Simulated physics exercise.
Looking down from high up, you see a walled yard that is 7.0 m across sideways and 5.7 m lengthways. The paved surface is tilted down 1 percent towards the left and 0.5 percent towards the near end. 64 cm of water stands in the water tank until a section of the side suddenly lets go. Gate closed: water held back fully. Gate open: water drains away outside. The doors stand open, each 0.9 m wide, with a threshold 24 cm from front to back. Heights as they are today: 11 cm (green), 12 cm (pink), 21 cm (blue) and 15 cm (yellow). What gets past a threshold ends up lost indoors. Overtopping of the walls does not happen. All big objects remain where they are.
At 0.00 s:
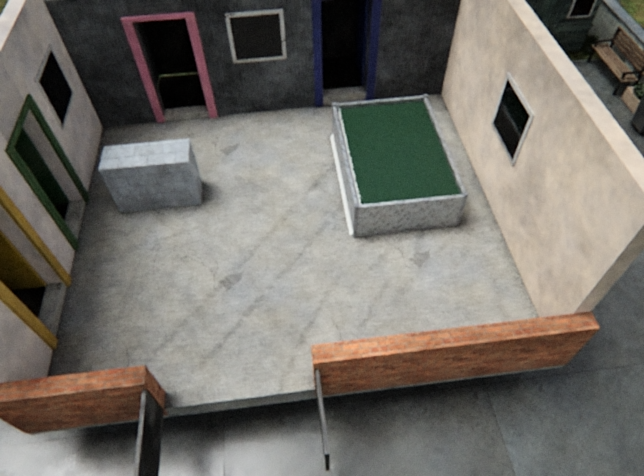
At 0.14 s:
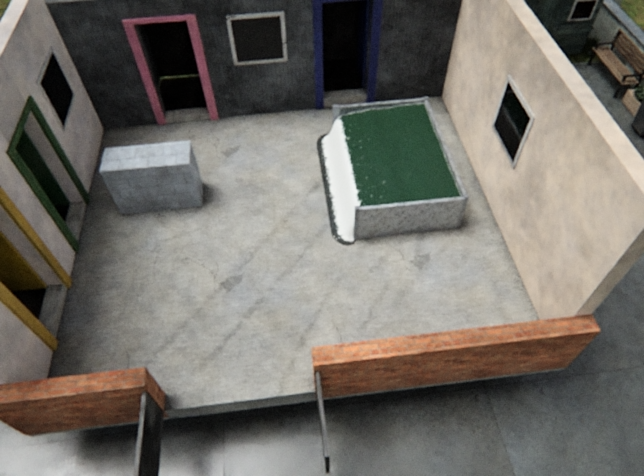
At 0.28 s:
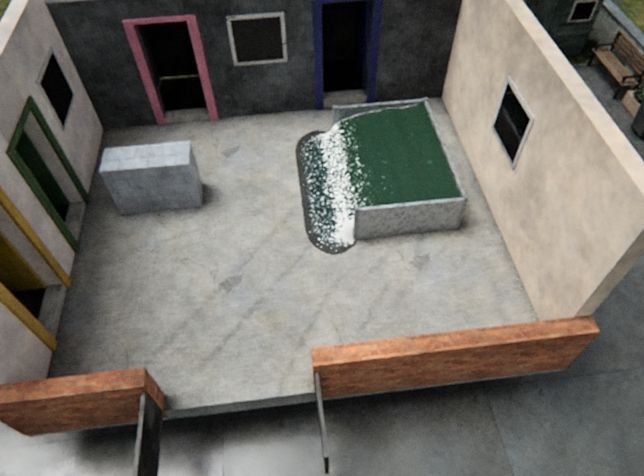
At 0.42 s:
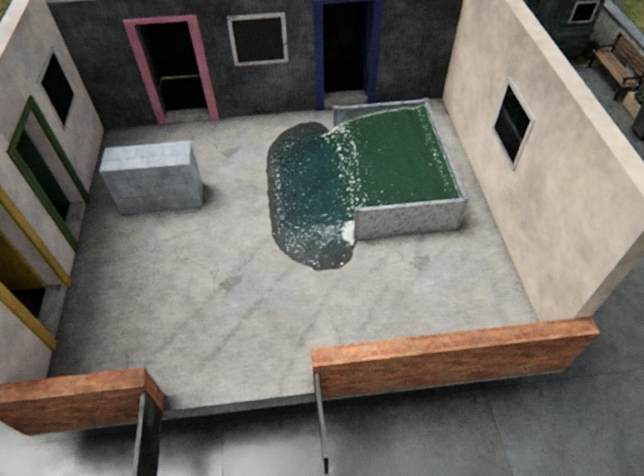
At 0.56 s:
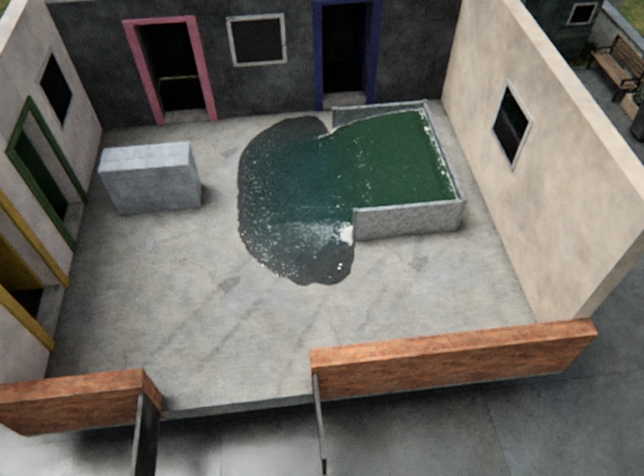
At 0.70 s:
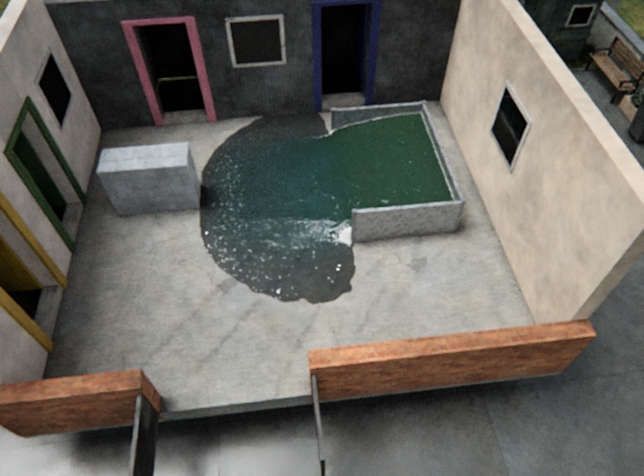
Water pours from the left side of a raised green tank and spreads across the grey floor.
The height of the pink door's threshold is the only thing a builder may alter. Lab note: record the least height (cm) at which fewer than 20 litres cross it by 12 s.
Least height: 12.5 cm.
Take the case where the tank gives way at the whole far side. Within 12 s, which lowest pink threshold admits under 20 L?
A height of around 7.0 cm.
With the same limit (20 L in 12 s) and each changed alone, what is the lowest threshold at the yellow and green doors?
About 21 cm at yellow and 19 cm at green.
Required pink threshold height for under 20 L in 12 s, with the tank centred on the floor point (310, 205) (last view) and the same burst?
Close to 15 cm would do it.
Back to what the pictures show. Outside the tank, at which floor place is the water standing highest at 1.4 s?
(207, 202).
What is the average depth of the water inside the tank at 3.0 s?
It averages roughly 10 centimetres.
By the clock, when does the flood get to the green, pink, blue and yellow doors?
Front arrival: Green 1.3 seconds, pink 1.2 seconds, blue 6.5 seconds, yellow 1.8 seconds.
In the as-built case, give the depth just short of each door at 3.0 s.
In cm: Green 20, pink 13, blue 0, yellow 24.
After 1.4 s water covers 50 % of the floor, deepest (40 cm) near (207, 202); 7 cm at the pink door, 0 litres in over its 12 cm threshold.
After 3.0 s water covers 65 % of the floor, deepest (44 cm) near (36, 410); 13 cm at the pink door, 0 litres in over its 12 cm threshold.
After 12.0 s water covers 100 % of the floor, deepest (10 cm) near (36, 410); 5 cm at the pink door, 22 litres in over its 12 cm threshold.
At the pink door as built, the water arrived by 1.3 s and peaked near 17 cm at 3.6 s.
With a threshold of 10.5 cm, 34 litres would have come in within the 12 s; with 14 cm, 11 litres. So under 20 litres takes about 12.5 cm.
